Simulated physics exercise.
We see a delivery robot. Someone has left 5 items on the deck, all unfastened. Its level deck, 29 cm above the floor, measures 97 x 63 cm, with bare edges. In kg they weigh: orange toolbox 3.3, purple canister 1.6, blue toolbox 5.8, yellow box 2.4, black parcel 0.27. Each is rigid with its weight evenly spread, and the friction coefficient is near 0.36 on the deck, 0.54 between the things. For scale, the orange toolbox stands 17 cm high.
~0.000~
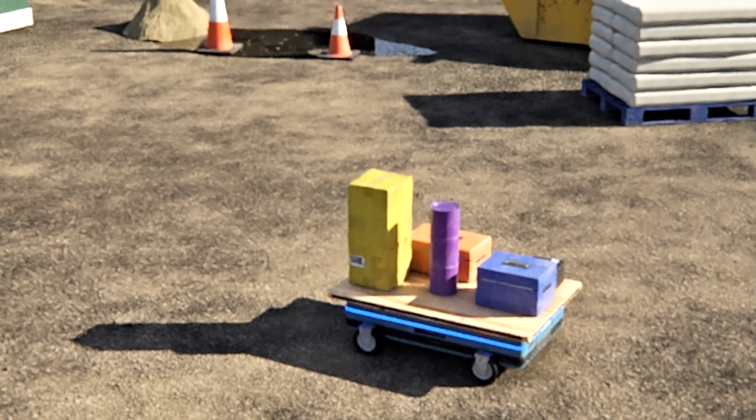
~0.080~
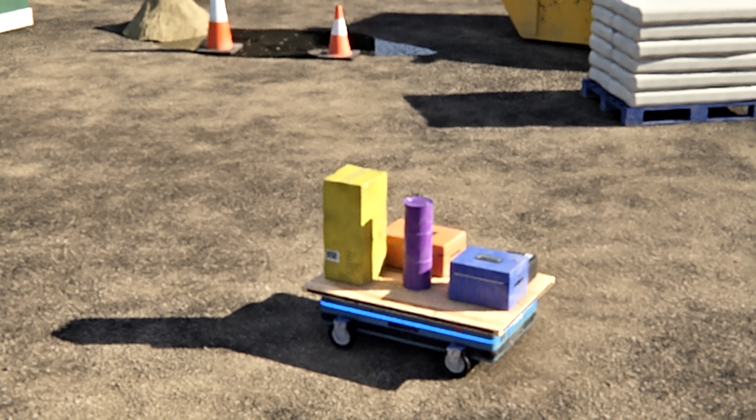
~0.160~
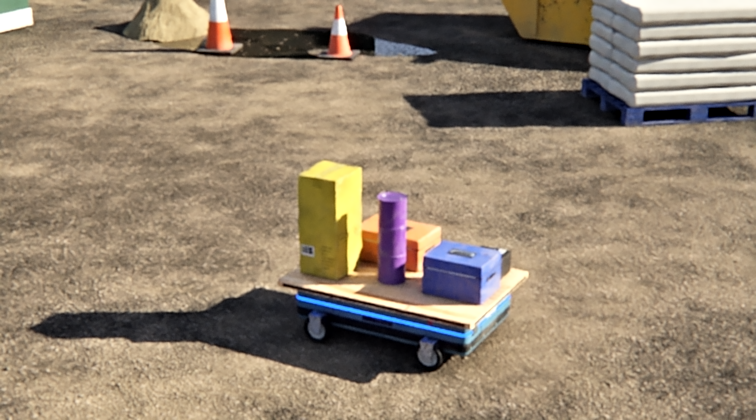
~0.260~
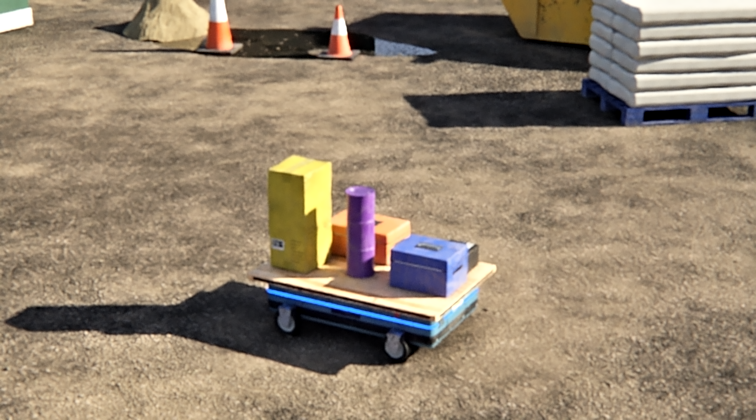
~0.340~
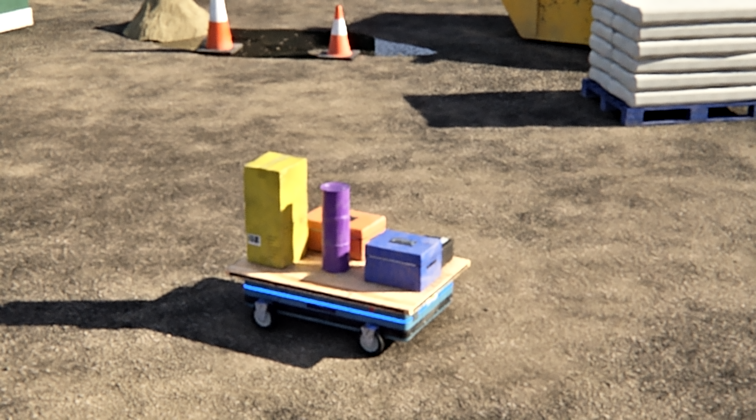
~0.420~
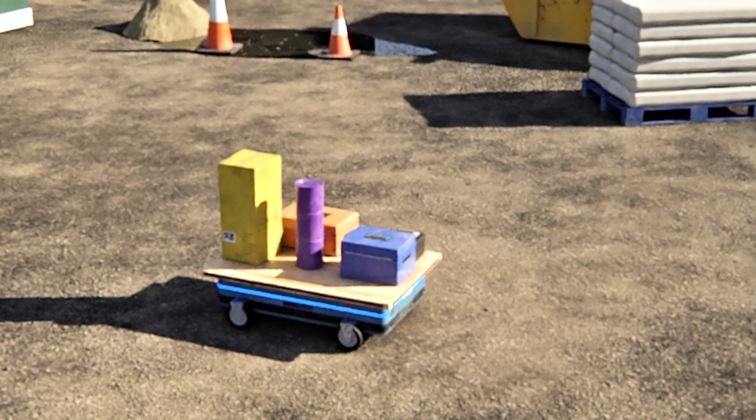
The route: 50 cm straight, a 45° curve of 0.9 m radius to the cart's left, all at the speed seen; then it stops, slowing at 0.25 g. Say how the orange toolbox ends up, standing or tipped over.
The orange toolbox tips over.
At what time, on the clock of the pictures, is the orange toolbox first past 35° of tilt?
At about 0.8 s.
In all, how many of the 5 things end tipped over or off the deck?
That comes to 3.
After 0.82 s, cart has run 139 cm, turned 44°; orange toolbox now off the deck; purple canister leaning 56°; yellow box slid 34 cm.
After 1.32 s, cart has run 201 cm, turned 45°; purple canister on its side; yellow box leaning 4°; black parcel slid 4 cm.
At rest (3.2 s), off the deck and tipped over, orange toolbox, purple canister and yellow box; the other 2 in place, give or take 10 cm. In the last view, orange toolbox near (75, 274).
